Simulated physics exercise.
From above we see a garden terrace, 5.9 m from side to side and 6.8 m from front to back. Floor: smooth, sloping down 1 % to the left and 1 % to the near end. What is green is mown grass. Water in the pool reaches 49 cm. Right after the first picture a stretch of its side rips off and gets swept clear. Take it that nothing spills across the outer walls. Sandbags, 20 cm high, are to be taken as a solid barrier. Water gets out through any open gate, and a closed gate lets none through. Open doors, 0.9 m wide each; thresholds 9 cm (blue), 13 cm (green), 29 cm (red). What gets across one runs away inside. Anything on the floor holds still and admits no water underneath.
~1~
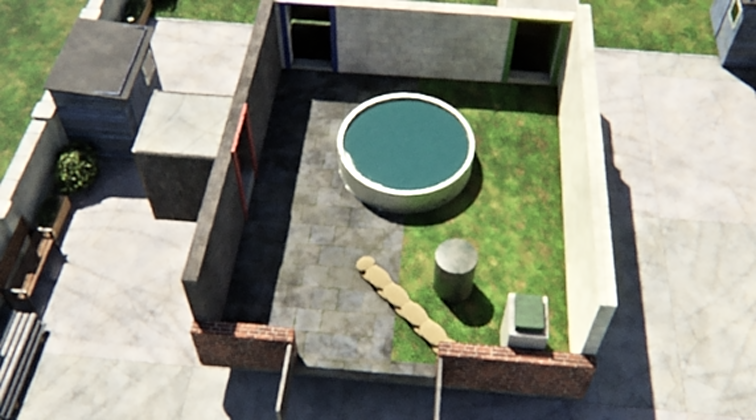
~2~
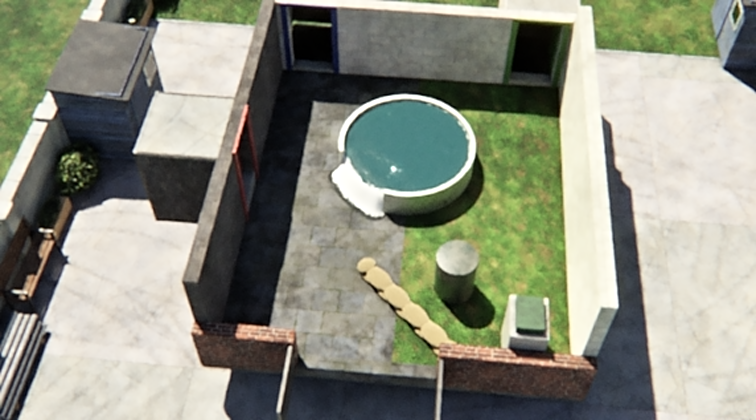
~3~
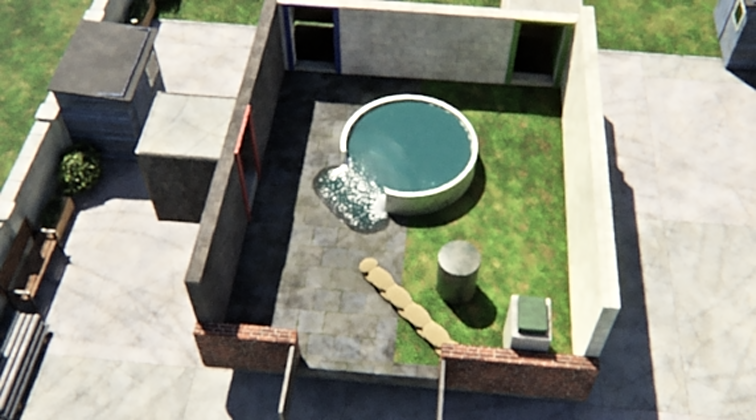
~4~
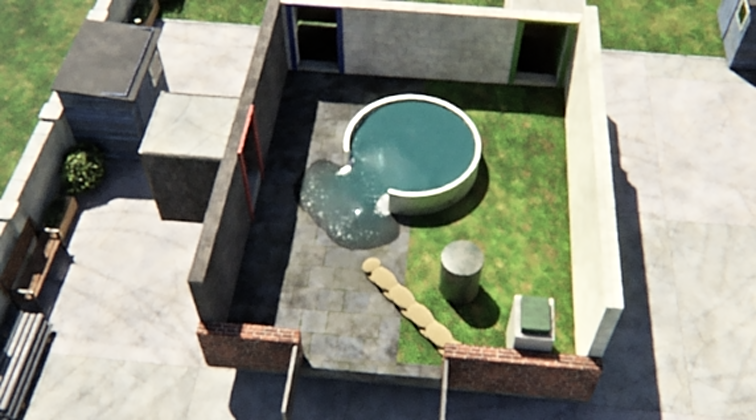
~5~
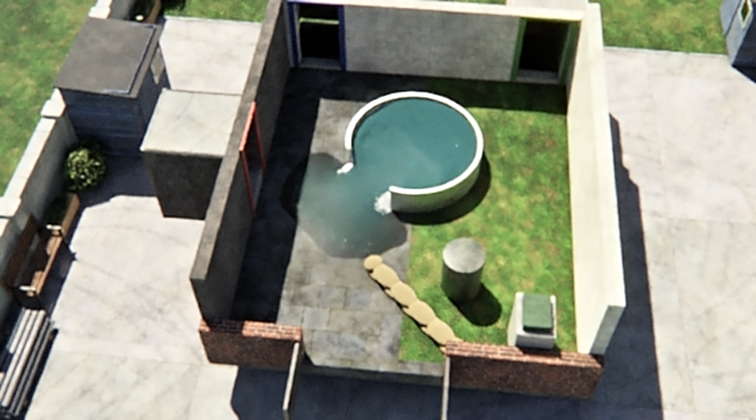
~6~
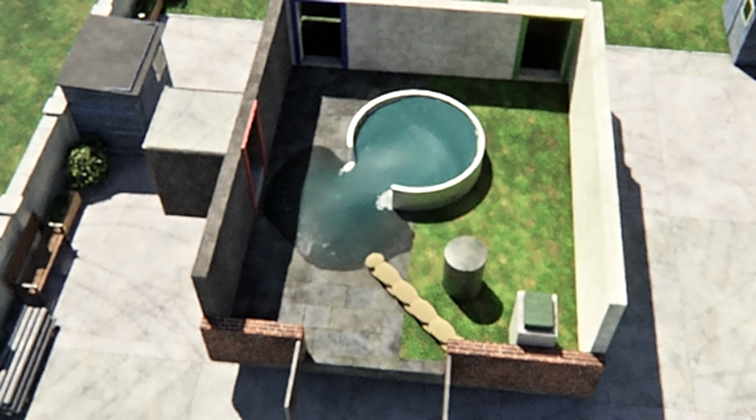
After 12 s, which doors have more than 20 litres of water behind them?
The inflow at the blue door fits inside the cap. The inflow at the green door fits inside the cap. The inflow at the red door fits inside the cap.
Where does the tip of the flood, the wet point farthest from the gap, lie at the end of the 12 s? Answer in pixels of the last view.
I'd mark it close to (539, 370).
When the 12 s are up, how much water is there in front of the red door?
Depth: Approx. 7.0 cm.
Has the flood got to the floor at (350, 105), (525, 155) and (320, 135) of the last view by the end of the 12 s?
Going through the three points: Awash, then not yet touched, then awash.
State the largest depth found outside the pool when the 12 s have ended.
It gets to some 10 cm.
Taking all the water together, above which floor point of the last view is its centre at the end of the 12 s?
(346, 212).
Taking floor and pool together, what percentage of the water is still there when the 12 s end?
I'd put it at some 58 percent still there.
A moment later water covers 25 % of the floor and is deepest (26 cm) near (251, 236); blue door not reached, green door not reached, red door 20 cm at the sill, 0 L in.
Soon after water covers 30 % of the floor and is deepest (42 cm) near (225, 341); blue door not reached, green door not reached, red door 23 cm at the sill, 0 L in.
Next water covers 40 % of the floor and is deepest (32 cm) near (225, 341); blue door not reached, green door not reached, red door 16 cm at the sill, 0 L in.
Later on water covers 55 % of the floor and is deepest (17 cm) near (225, 341); blue door 4 cm at the sill, 0 L in, green door not reached, red door 11 cm at the sill, 0 L in.
At the end water covers 65 % of the floor and is deepest (10 cm) near (225, 341); blue door 4 cm at the sill, 0 L in, green door not reached, red door 7 cm at the sill, 0 L in.
